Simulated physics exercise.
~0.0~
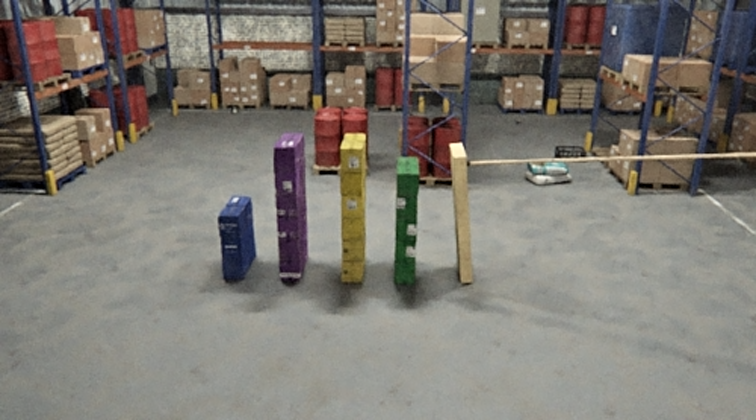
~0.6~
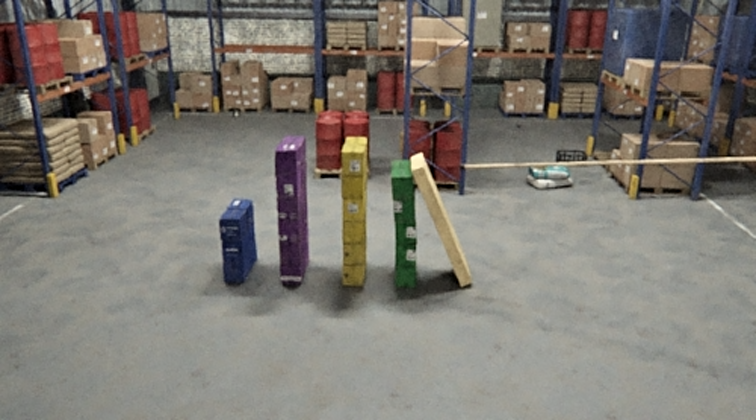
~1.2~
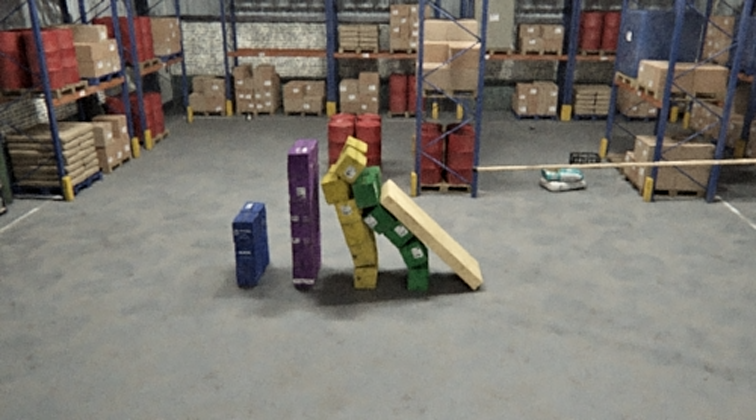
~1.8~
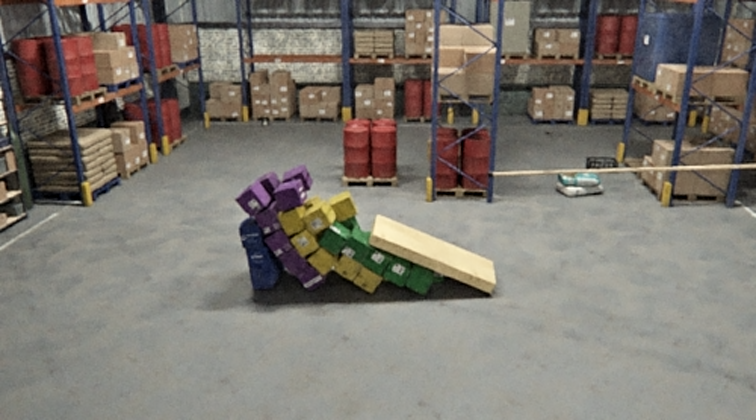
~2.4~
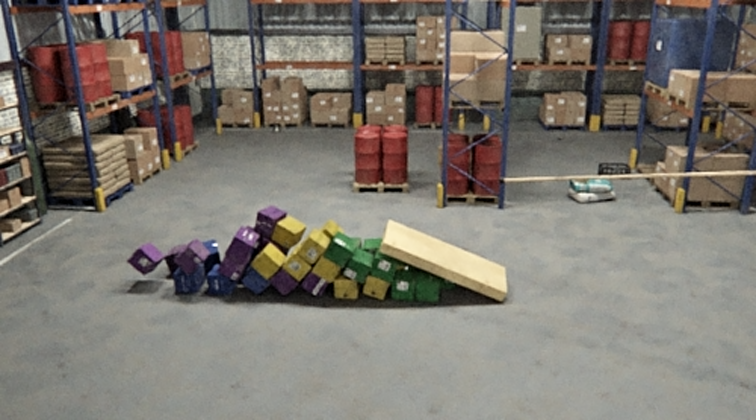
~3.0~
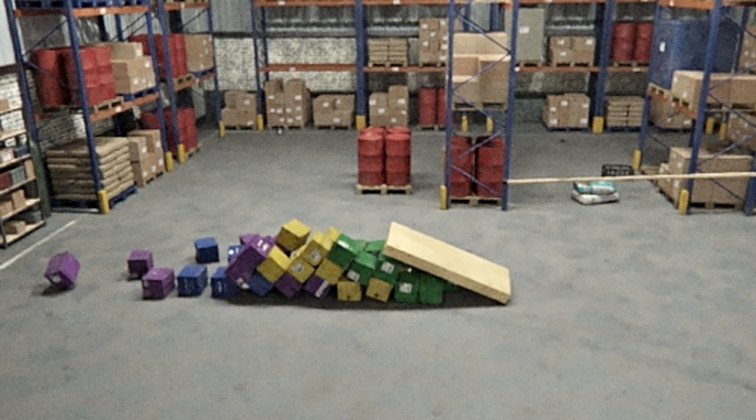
The footage shows a wooden board tipping left in a warehouse into a row of green, yellow, purple and blue carton stacks, which topple one after another until all four lie collapsed in a sloping heap, the board resting on top and loose cartons scattered at left.
